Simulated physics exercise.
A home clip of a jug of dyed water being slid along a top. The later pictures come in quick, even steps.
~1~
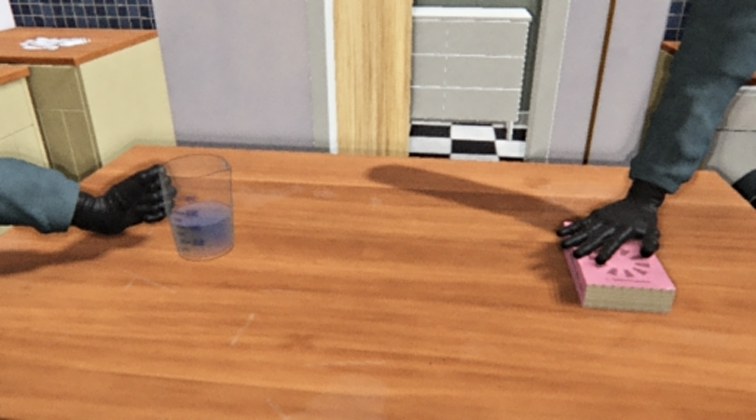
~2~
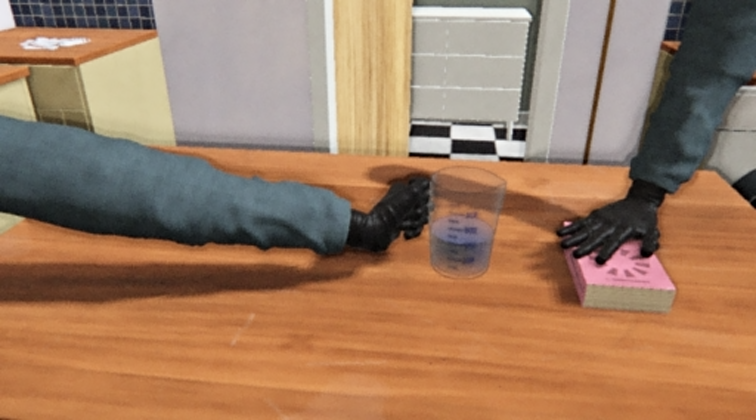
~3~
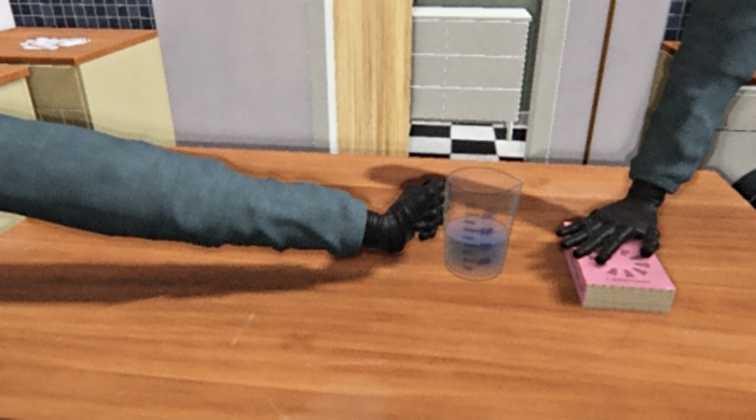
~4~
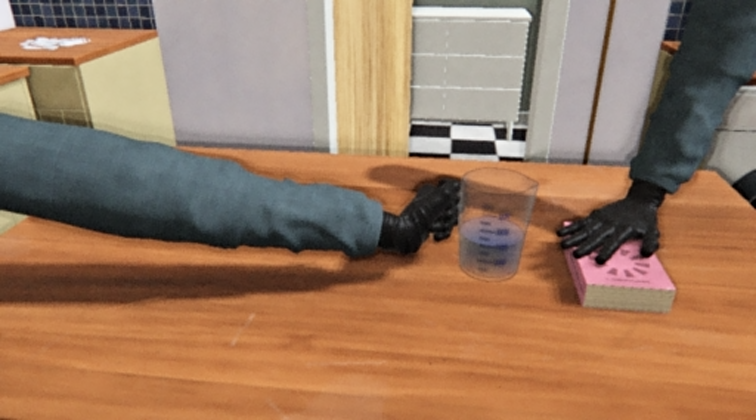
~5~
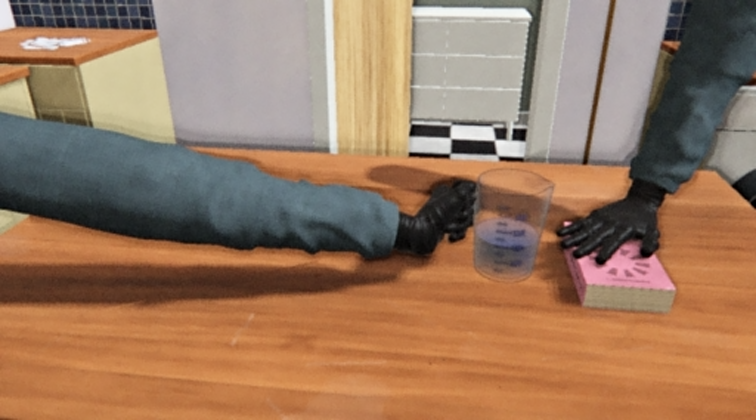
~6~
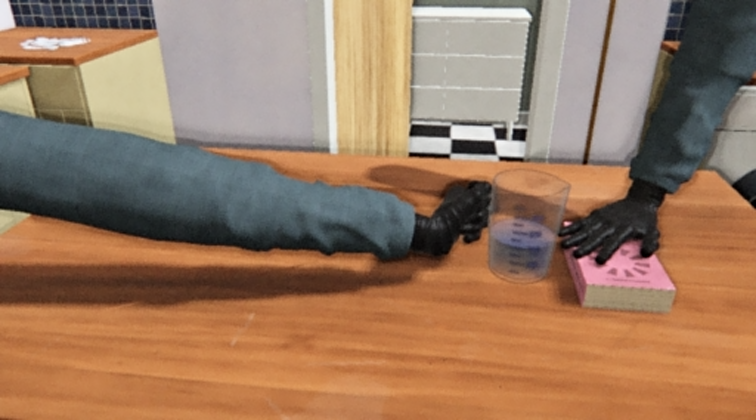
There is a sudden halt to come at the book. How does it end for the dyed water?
It all stays put.
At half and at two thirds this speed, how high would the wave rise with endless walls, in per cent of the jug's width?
About 10 %, then about 15 %.
Next, the jug meets the book.
After that, the dyed water surges up the wall; the wave climbs under half way to the rim.
Finally, the jug stands at the book; its rim is dry.
